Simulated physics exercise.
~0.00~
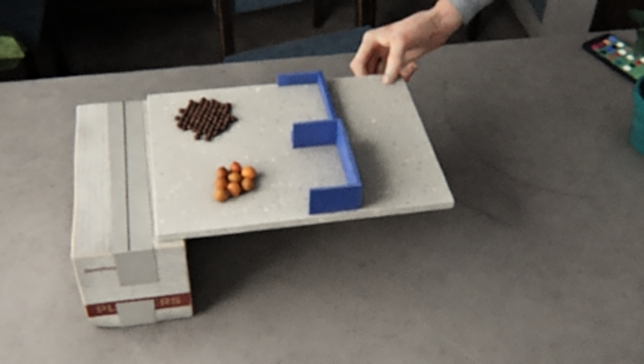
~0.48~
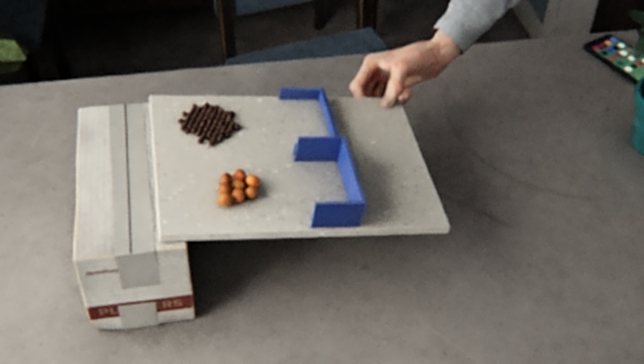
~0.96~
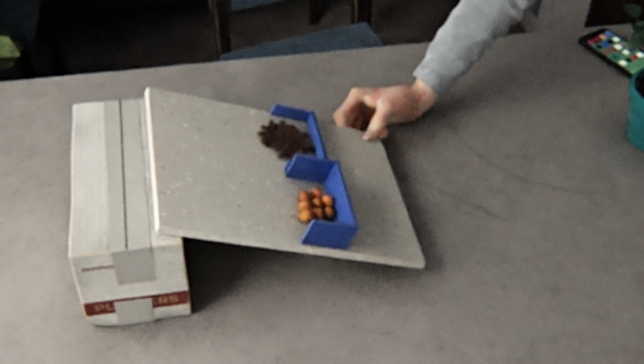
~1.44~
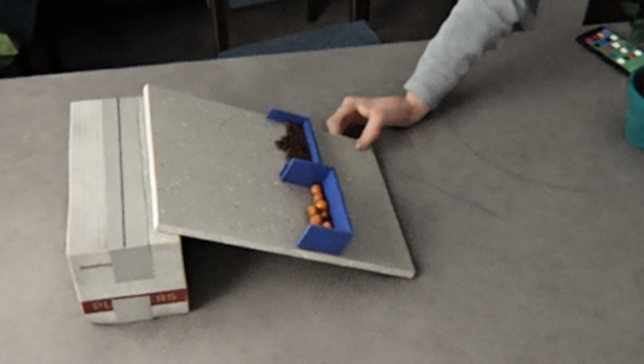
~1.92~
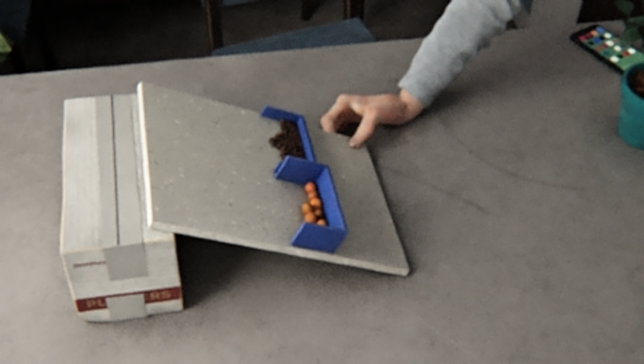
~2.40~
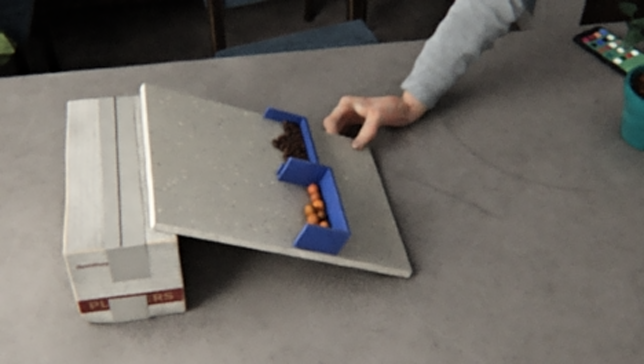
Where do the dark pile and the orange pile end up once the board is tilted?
Both piles end up resting against the blue barriers on the sloping board, the dark pile at the farther one and the orange pile at the nearer one.
A hand lowers one end of a board, and two small piles slide against blue barriers.
